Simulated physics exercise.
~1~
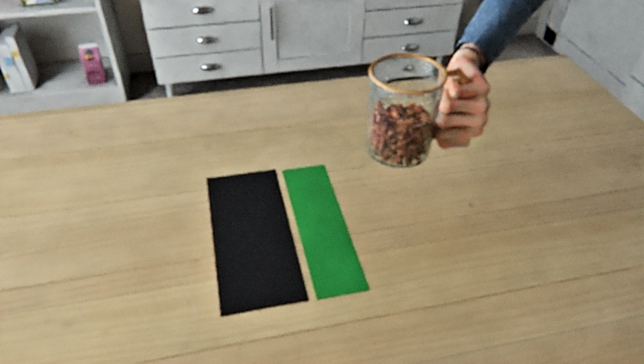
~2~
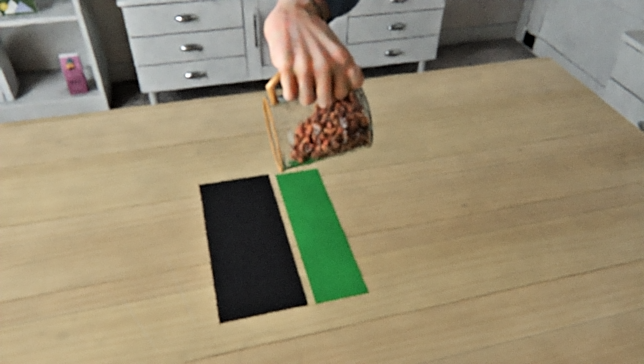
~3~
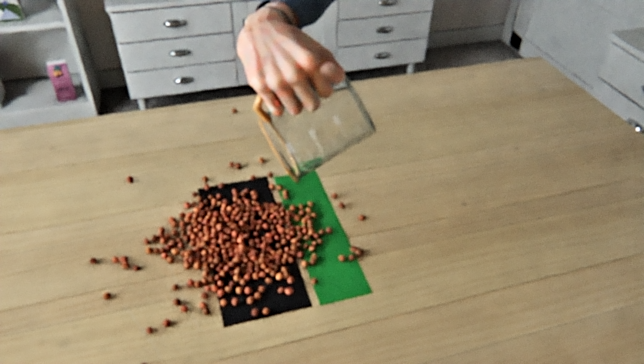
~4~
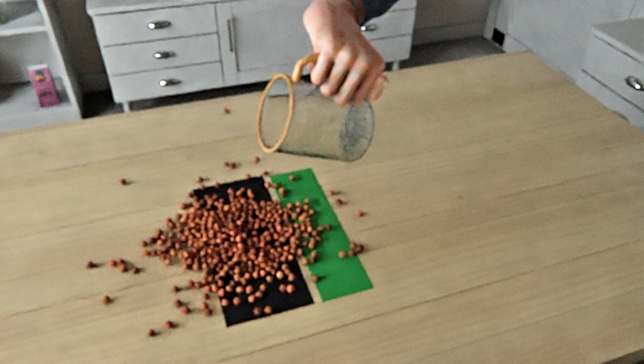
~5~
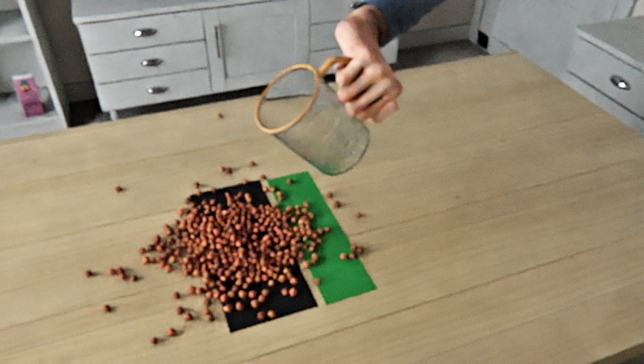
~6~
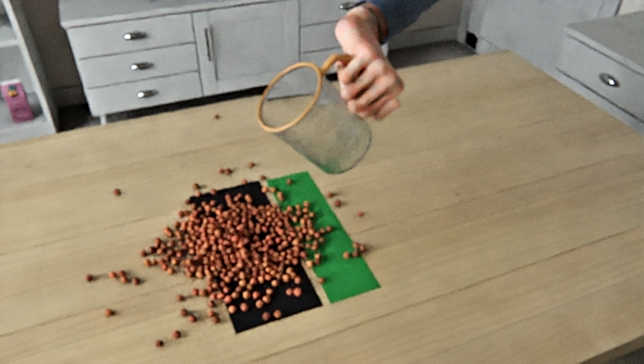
A hand tips a glass jug, spilling brown pellets mostly over the black mat.
